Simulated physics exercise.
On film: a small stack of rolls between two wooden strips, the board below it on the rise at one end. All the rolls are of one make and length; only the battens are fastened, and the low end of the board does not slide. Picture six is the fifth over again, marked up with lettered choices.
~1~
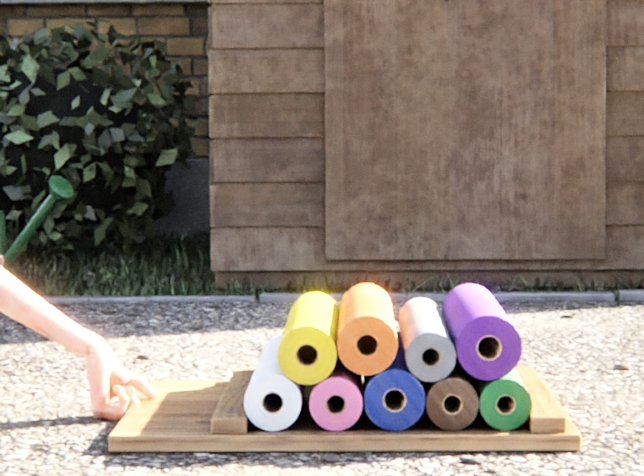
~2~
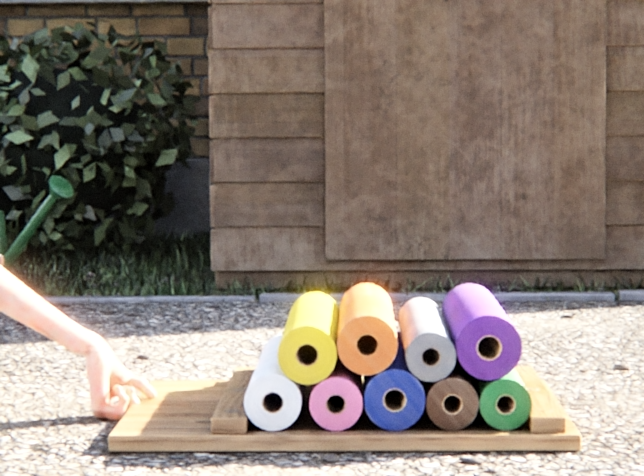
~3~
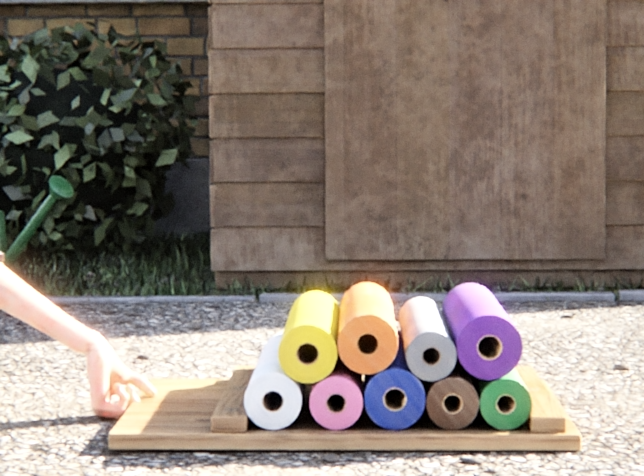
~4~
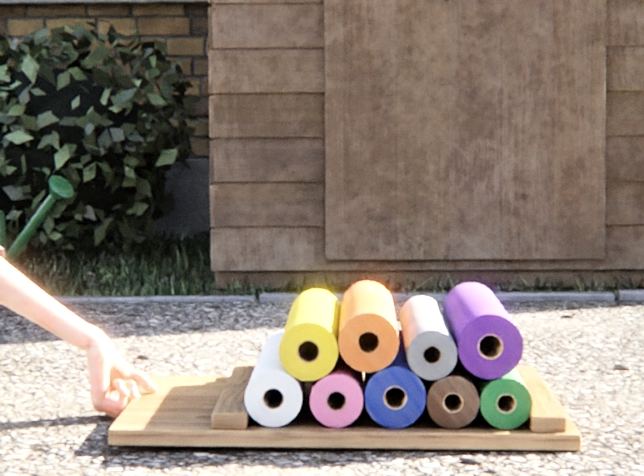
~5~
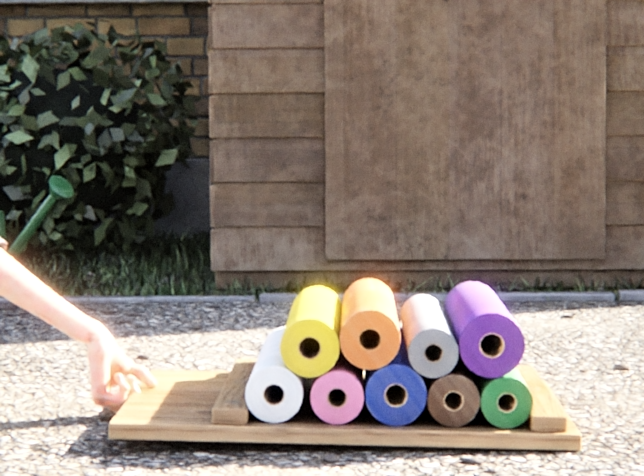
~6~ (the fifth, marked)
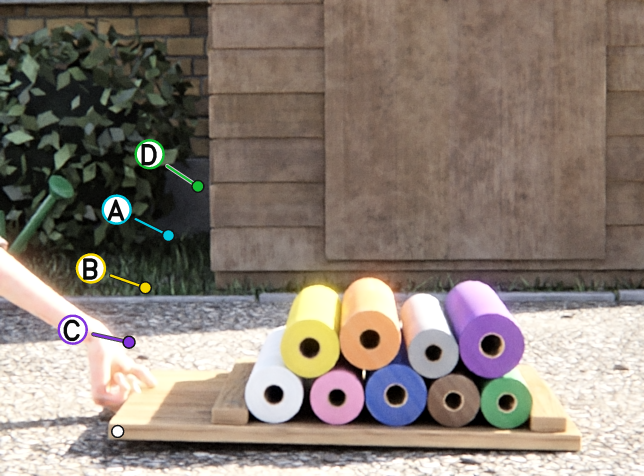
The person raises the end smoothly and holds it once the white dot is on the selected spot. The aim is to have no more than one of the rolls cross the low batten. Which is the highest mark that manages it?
Raise it to B.
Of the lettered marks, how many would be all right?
The number is two.
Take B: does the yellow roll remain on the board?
Yes.
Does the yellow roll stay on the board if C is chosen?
Yes.
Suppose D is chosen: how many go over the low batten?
At D the number is four.
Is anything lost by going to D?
At D: Yes.
On the marked copy, A at (169, 235); B at (145, 288); C at (129, 342); D at (198, 186); the white dot at (118, 431).
With B. Early on, board at 14°.
Further on, board at 20°.
At the end, board at 20°, one over the low batten (purple).
As for the rest, A four over the low batten (grey, purple, yellow, orange); C none over the low batten; D four over the low batten (grey, purple, yellow, orange).
